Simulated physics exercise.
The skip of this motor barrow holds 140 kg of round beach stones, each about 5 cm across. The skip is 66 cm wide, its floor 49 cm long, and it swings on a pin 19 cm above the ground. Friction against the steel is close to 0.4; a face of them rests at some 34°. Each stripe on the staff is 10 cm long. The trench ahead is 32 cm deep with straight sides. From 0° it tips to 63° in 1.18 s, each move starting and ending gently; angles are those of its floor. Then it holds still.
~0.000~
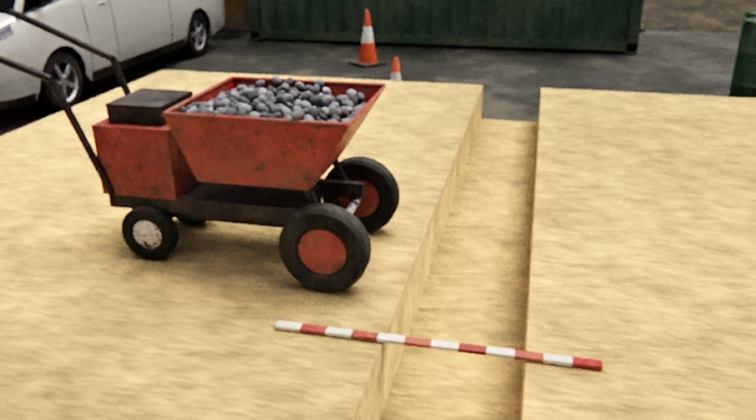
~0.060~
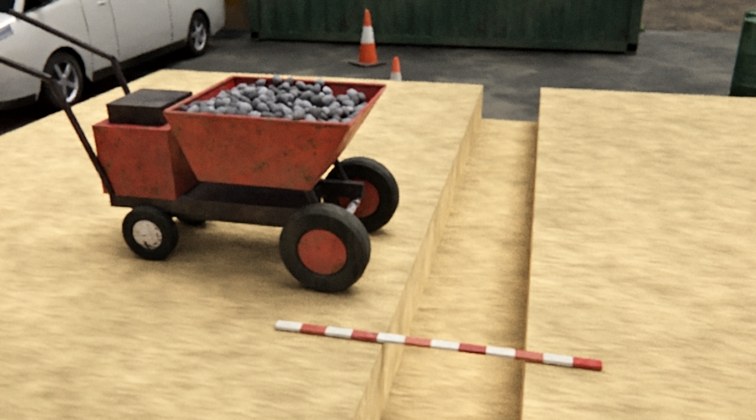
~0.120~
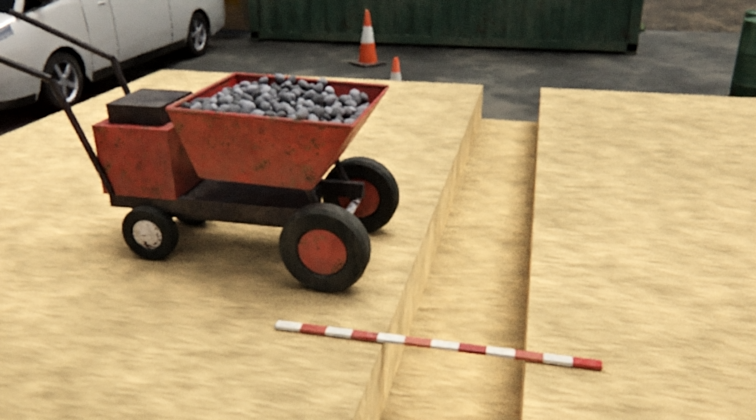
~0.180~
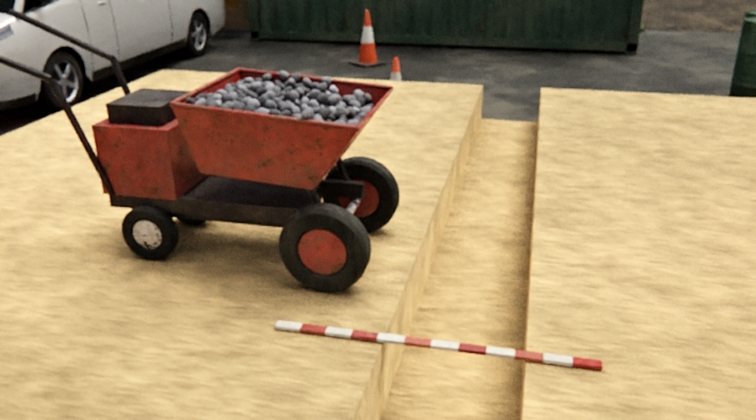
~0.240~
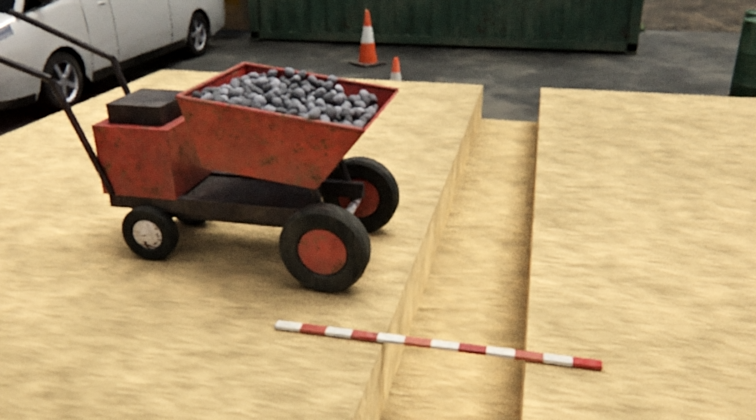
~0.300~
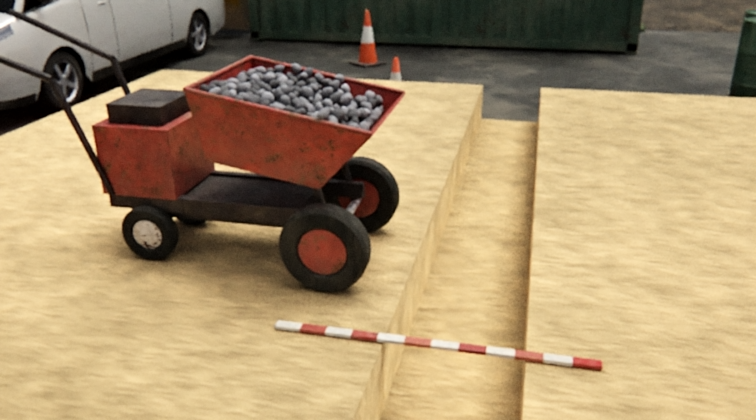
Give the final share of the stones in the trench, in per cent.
Roughly 67 per cent ends in the trench.
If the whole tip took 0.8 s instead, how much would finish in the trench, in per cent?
In that case some 55 per cent.
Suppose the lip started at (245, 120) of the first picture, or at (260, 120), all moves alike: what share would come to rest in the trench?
Near 65 per cent from the first place, 75 from the second.
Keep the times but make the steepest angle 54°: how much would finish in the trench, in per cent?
In that case some 45 per cent.
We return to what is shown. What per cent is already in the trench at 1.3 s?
About 25 per cent by then.
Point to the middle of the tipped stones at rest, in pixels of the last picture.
Near (495, 322).
After 0.9 s the floor is at 53°; 100 % in the skip; the foremost stones are at (455, 177).
After 1.3 s the floor is at 63°; 71 % in the skip, 24 % in the trench, 5 % past the trench; the foremost stones are at (565, 261).
After 1.6 s the floor is at 63°; 43 % in the skip, 41 % in the trench, 17 % past the trench; the foremost stones are at (671, 279).
After 3.6 s the floor is at 63°; 16 % in the skip, 67 % in the trench, 17 % past the trench; the foremost stones are past the picture's edge.
